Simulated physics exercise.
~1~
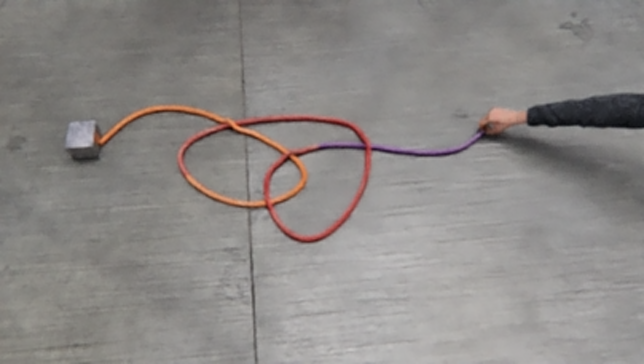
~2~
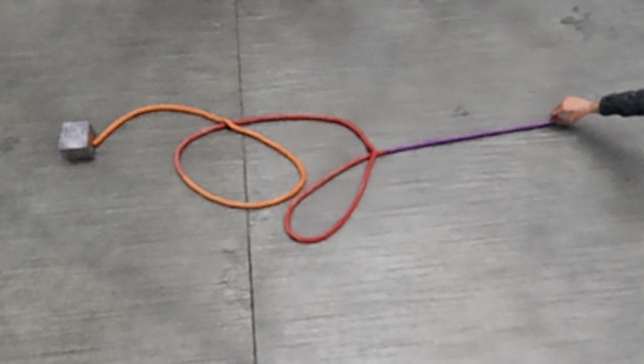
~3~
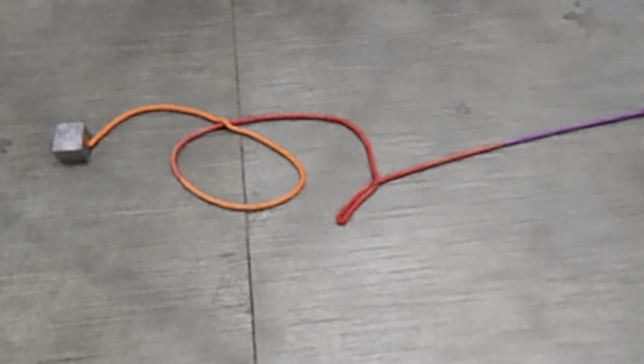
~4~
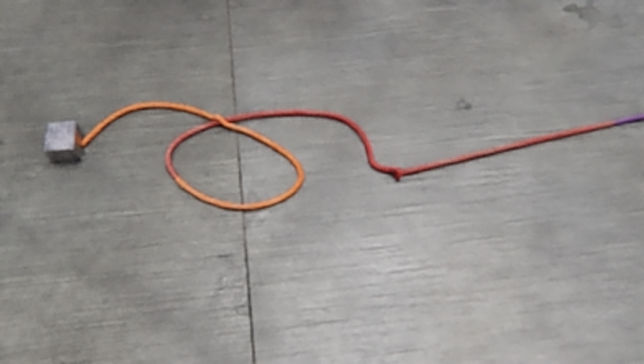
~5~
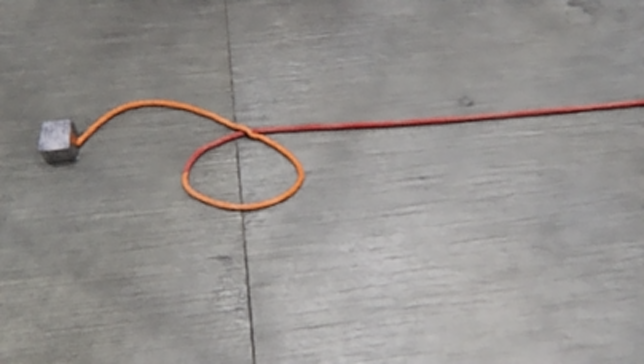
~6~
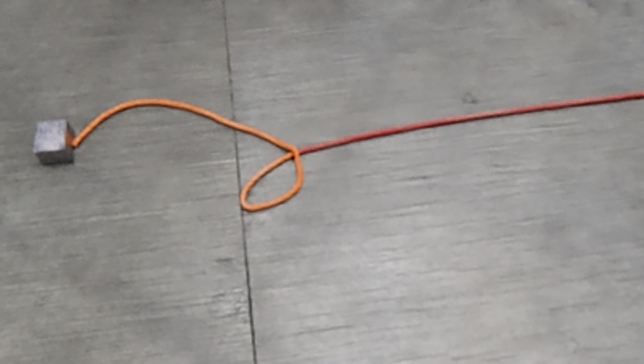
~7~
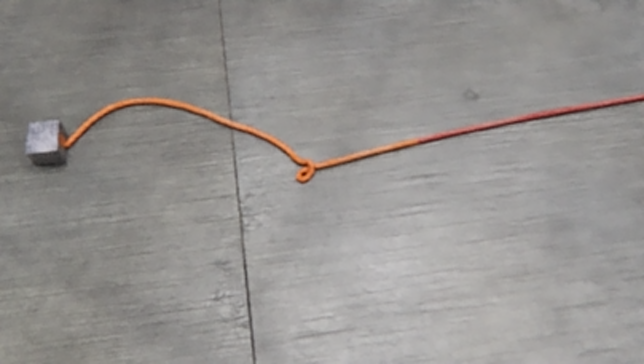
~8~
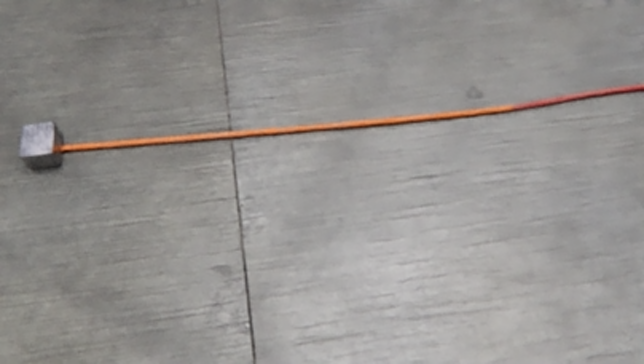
In the video, a hand pulls the purple end of a looped orange, red and purple rope to the right across a grey floor, its left end attached to a small block. The loops shrink and vanish one after another until the visible rope runs straight, without a knot.
